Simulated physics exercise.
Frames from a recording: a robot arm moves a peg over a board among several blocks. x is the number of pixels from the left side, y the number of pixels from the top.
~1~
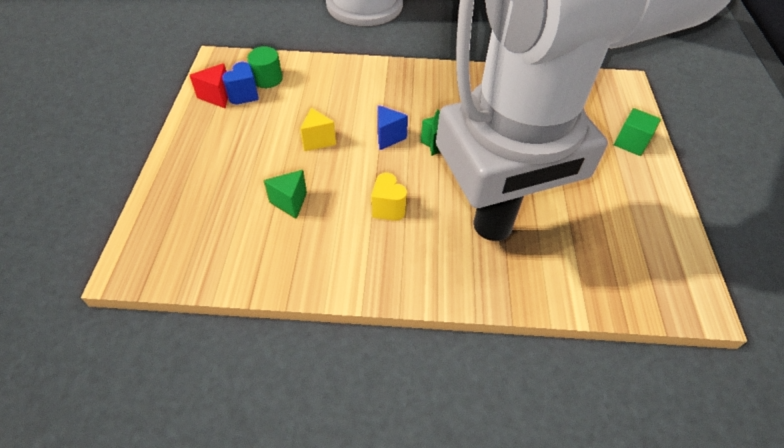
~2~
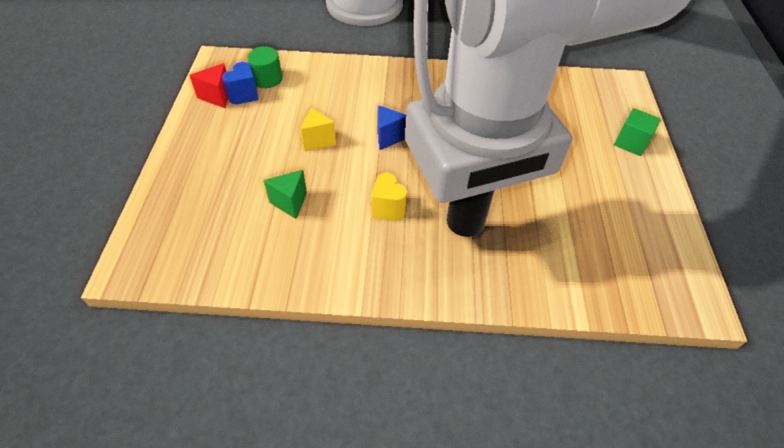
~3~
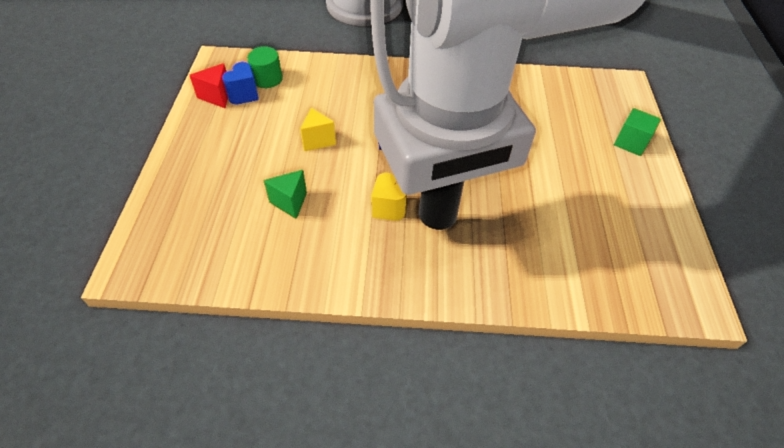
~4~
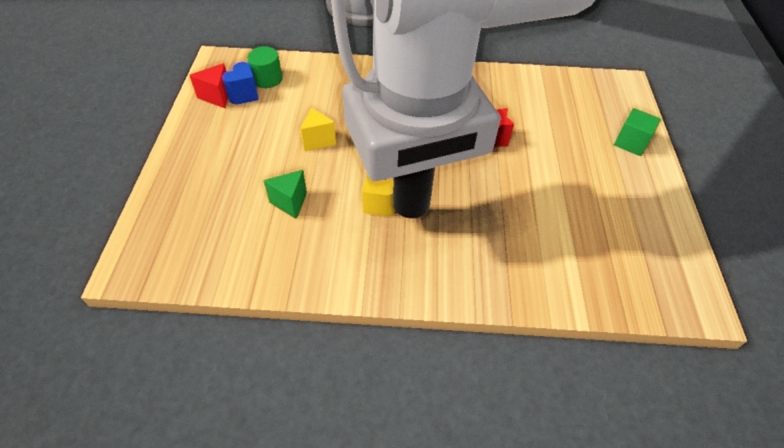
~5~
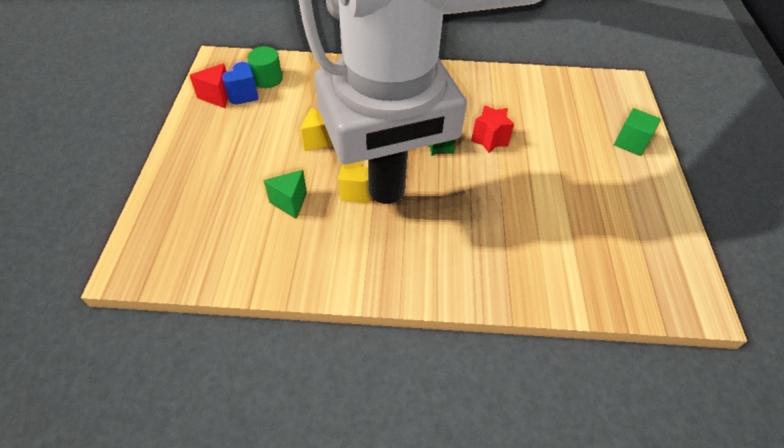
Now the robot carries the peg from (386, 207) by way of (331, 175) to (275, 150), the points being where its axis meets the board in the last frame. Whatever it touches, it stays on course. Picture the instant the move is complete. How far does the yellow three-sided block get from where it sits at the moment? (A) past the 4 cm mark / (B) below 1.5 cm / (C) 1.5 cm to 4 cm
I'll go with B - below 1.5 cm.
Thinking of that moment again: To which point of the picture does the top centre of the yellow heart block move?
Somewhere near (239, 133).
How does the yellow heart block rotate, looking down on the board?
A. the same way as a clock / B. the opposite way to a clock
My answer is option B.
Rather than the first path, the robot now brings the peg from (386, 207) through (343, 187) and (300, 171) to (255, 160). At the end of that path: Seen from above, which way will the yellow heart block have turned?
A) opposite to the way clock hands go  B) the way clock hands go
The one that fits is B, the way clock hands go.
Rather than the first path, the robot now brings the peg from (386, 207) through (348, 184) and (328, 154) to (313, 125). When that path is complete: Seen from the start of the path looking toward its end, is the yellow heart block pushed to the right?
No.
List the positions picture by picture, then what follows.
In the first picture, peg's lower end (492, 227); green three-sided block (286, 181); yellow three-sided block (315, 119); yellow heart block (388, 187).
In the second picture, peg (465, 223); blocks still.
In the third picture, peg (438, 216); blocks still.
In the fourth picture, peg (411, 205); yellow heart block (379, 183).
In the fifth picture, peg (387, 191); green three-sided block (286, 181); yellow three-sided block (315, 119); yellow heart block (355, 170).
What follows on the original path. One third of the way, peg (348, 169); yellow heart block (315, 150).
Two thirds of the way, peg (310, 149); yellow heart block (275, 137), turned 40° anticlockwise.
At the end, peg (272, 134); green three-sided block still; yellow three-sided block (310, 118), turned 35° clockwise; yellow heart block (239, 133), turned 105° anticlockwise.
